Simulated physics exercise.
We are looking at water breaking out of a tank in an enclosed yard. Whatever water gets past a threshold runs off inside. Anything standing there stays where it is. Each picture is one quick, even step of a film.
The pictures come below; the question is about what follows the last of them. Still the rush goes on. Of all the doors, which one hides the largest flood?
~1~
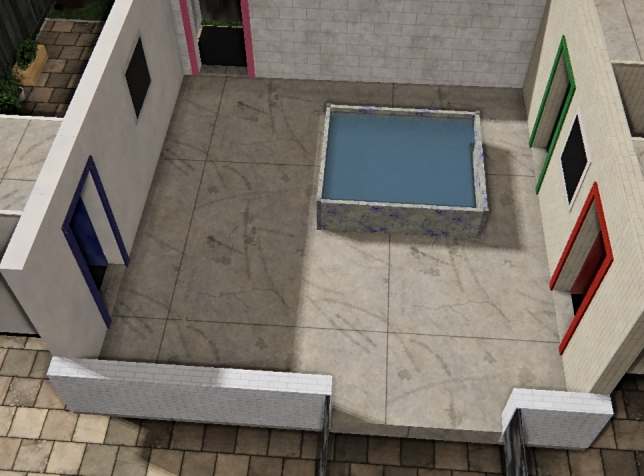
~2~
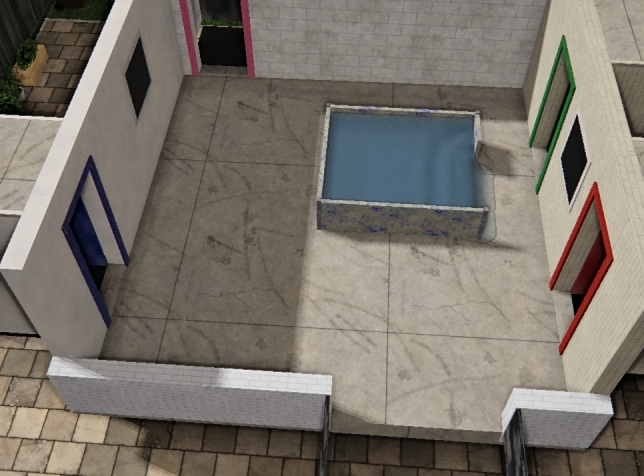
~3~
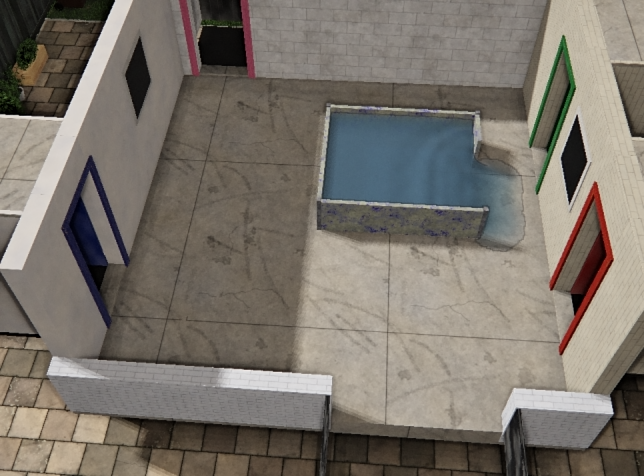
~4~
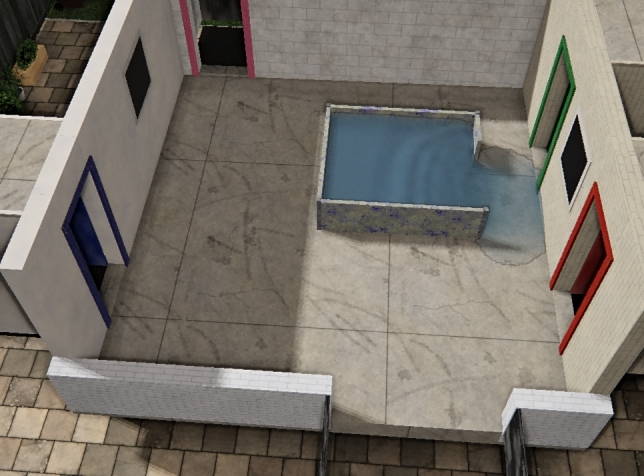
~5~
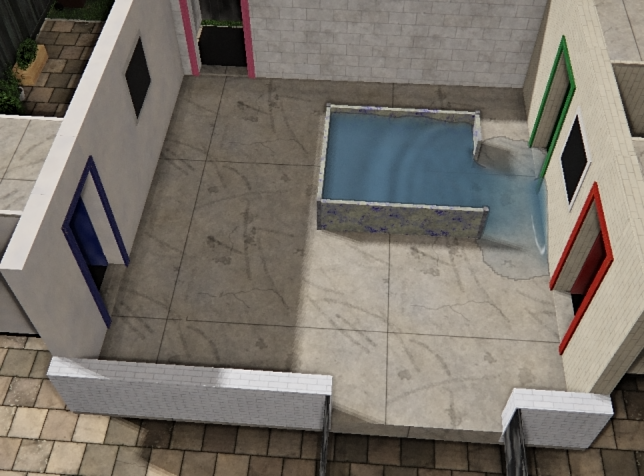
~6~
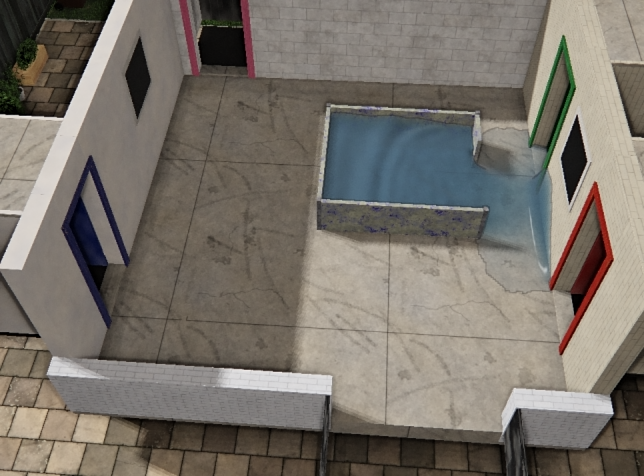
That would be the green door.
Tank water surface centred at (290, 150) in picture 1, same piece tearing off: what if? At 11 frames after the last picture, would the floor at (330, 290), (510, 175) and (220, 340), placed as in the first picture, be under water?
In order: Unreached, reached, unreached.
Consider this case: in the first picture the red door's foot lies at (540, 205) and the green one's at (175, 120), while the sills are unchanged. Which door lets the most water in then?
Answer: The one in red.
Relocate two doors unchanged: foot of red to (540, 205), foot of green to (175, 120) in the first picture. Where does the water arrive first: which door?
The door marked red, by my reckoning.
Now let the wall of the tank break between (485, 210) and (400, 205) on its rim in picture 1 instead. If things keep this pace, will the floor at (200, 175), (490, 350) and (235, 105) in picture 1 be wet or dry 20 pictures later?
In sequence the three spots come out still bare, then wetted, then still bare.
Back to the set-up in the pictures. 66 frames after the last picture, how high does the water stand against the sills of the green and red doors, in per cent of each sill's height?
Some 210 percent and then some 100 percent.
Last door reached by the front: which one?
Answer: The blue door.
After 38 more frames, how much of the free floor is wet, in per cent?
Near 60 in a hundred.
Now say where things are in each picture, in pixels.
Still water in the water tank at (402, 158), in the first picture.
The front is at (485, 238), out from the gap at (475, 194), in the second picture.
Water pours out at (475, 195) and has run to (510, 242), in the third picture.
Water pours out at (475, 195) and has run to (532, 164), in the fourth picture.
Water pours out at (475, 195) and has run to (547, 267), in the fifth picture.
Water pours out at (475, 194) and has run to (527, 133), in the sixth picture.
A moment on, water covers 10 % of the floor; pink door not reached, red door wet at the sill, nothing in, green door a lot in, blue door not reached.
Next, water covers 25 % of the floor; pink door not reached, red door a trickle in, green door a lot in, blue door not reached.
Then, water covers 35 % of the floor; pink door not reached, red door some in, green door a lot in, blue door not reached.
Later, water covers 60 % of the floor; pink door wet at the sill, nothing in, red door some in, green door a lot in, blue door not reached.
In the end, water covers 75 % of the floor; pink door a trickle in, red door some in, green door a lot in, blue door wet at the sill, nothing in; the green door has let in the most.
